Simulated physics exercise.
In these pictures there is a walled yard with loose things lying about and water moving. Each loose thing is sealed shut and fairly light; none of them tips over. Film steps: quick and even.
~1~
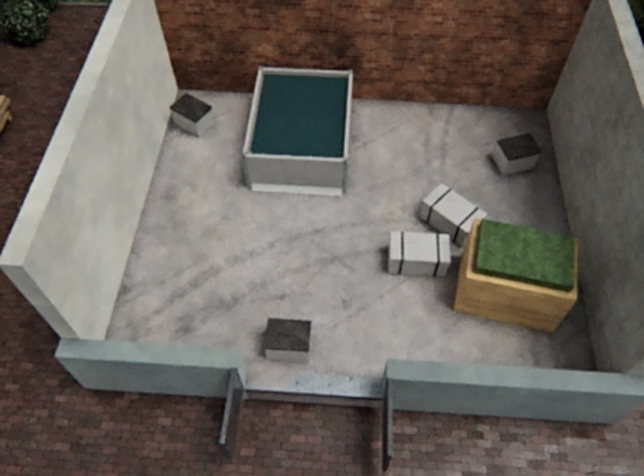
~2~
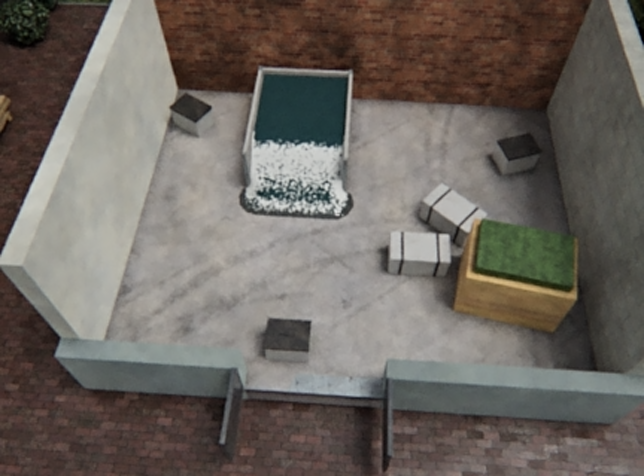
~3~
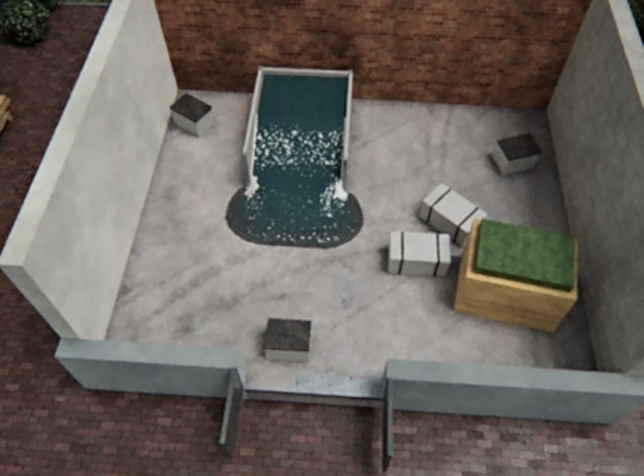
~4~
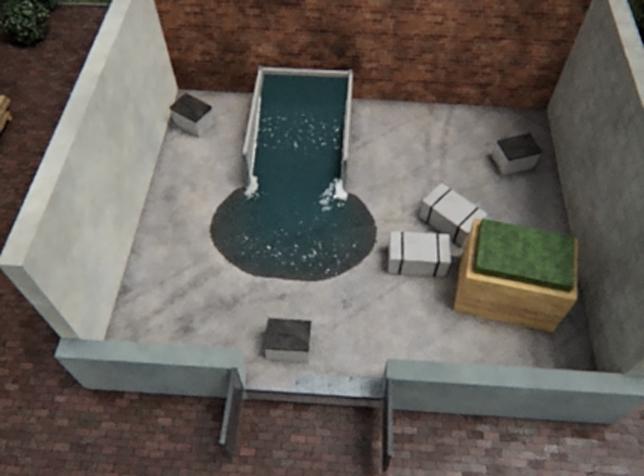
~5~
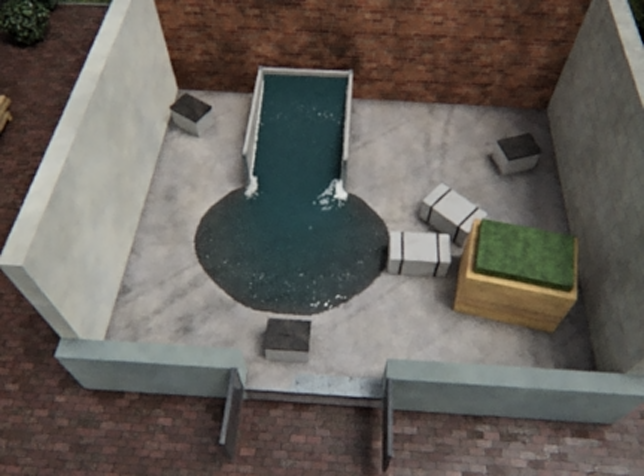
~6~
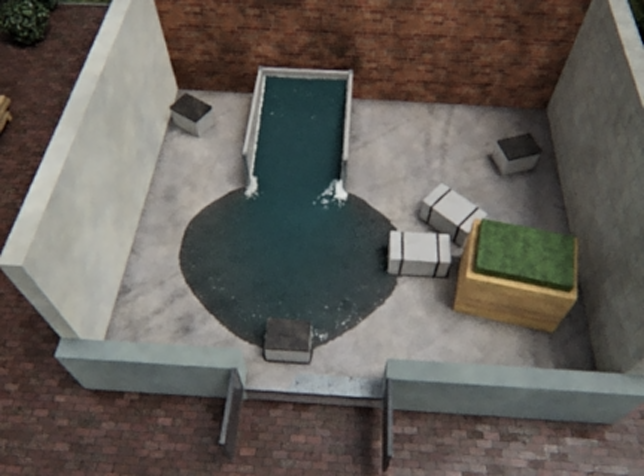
Dark teal water sits in a raised tank at the back of a walled yard, then pours out through its front in a burst of white froth. It spreads over the grey floor in a widening rounded pool, reaching a pale strapped block on the right and surrounding the small front block, while the loose blocks stay put.
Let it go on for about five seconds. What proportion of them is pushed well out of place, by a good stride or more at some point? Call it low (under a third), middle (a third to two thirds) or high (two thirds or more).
Low.
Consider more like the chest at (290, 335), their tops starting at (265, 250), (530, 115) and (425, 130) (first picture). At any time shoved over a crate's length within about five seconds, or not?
First driven off, second remains in place, third remains in place.
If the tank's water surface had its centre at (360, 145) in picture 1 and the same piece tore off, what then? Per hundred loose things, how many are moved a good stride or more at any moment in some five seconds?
I reckon around 40 percent of them.
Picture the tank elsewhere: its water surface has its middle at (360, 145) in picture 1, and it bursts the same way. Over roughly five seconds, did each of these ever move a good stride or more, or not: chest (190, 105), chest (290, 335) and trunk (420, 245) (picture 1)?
Well, in order they come out as stayed within it, moved that far and moved that far.
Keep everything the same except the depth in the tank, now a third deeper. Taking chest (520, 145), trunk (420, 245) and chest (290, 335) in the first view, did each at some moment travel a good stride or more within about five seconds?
The first one: Doesn't reach it. The second: Doesn't reach it. The third: Reaches it.
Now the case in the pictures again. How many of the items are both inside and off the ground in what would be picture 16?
Exactly 0 of them.
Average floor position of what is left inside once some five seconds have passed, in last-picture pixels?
(389, 190).
A moment on, 0 of 5 are well off their spots; 0 afloat.
Next, 1 of 5 are well off their spots; 0 afloat.
Later, 1 of 5 are well off their spots; 0 afloat.
In the end, 1 of 5 are well off their spots, and 1 have been at some point; 0 afloat.
